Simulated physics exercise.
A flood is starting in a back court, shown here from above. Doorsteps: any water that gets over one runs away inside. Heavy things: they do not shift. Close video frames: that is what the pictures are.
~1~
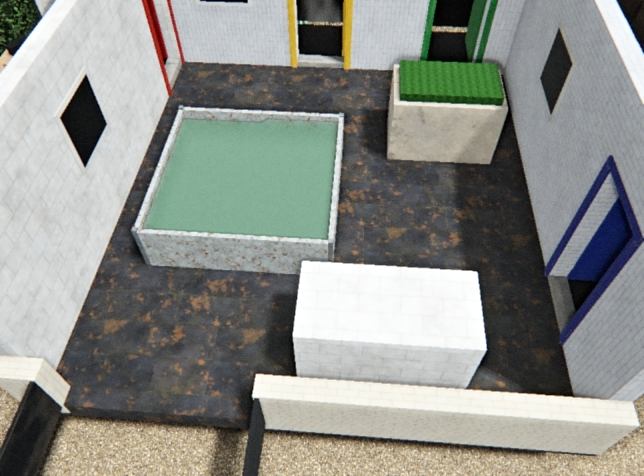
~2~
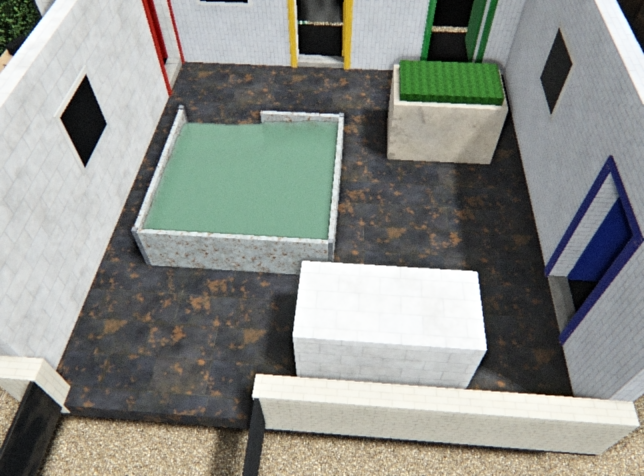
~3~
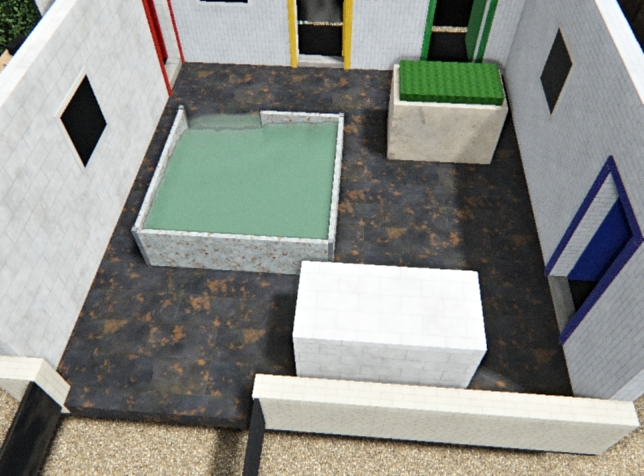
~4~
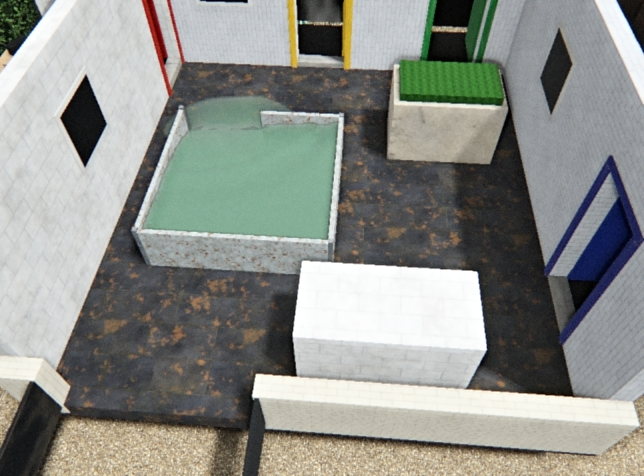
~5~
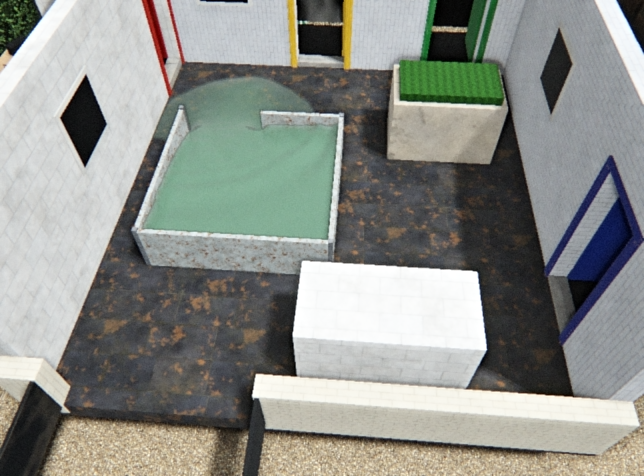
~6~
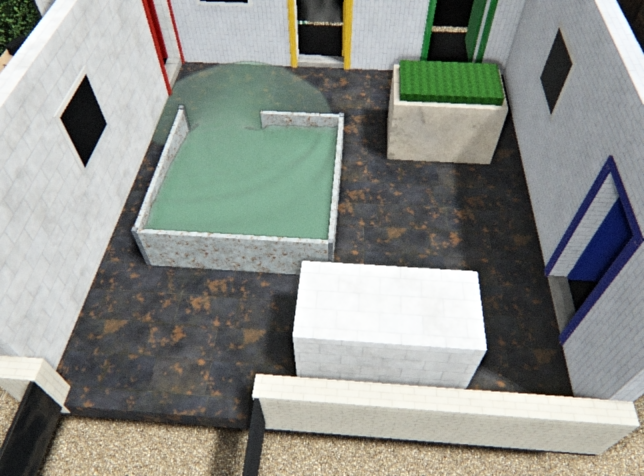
In a walled court seen from above, a section of the pool's far wall disappeared, and greenish water poured out through the gap, spreading in a widening fan across the dark floor behind it.
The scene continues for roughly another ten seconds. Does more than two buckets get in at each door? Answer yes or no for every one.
Blue door: No, green door: Yes, yellow door: Yes, red door: Yes.
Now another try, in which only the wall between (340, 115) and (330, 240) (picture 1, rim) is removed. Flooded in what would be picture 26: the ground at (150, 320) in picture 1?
Verdict: Free of water.
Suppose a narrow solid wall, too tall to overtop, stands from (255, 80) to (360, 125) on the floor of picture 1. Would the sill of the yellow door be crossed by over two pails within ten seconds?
Note: Yellow stays within.
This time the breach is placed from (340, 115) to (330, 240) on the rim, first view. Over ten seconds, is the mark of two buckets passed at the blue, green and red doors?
Going door by door, the blue one crosses the threshold, then the green one crosses the threshold, then the red one misses the threshold.
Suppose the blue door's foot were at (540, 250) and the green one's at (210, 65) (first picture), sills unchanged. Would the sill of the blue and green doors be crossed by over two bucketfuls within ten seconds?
Blue door: Falls short; green door: Exceeds the limit.
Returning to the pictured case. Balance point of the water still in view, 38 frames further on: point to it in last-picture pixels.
Centre point: Around (299, 148).
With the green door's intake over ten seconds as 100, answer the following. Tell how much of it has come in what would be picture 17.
Roughly 0 %.
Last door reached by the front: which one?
Answer - the blue-painted one.
A moment on, water covers 20 % of the floor; the blue door not reached, the green door not reached, the yellow door under two buckets in, the red door under two buckets in.
Next, water covers 25 % of the floor; the blue door not reached, the green door wet at the sill, nothing in, the yellow door over two buckets in, the red door far over two buckets in.
Then, water covers 40 % of the floor; the blue door not reached, the green door wet at the sill, nothing in, the yellow door over two buckets in, the red door far over two buckets in.
Later, water covers 75 % of the floor; the blue door wet at the sill, nothing in, the green door over two buckets in, the yellow door far over two buckets in, the red door far over two buckets in.
In the end, water covers 95 % of the floor; the blue door wet at the sill, nothing in, the green door far over two buckets in, the yellow door far over two buckets in, the red door far over two buckets in.
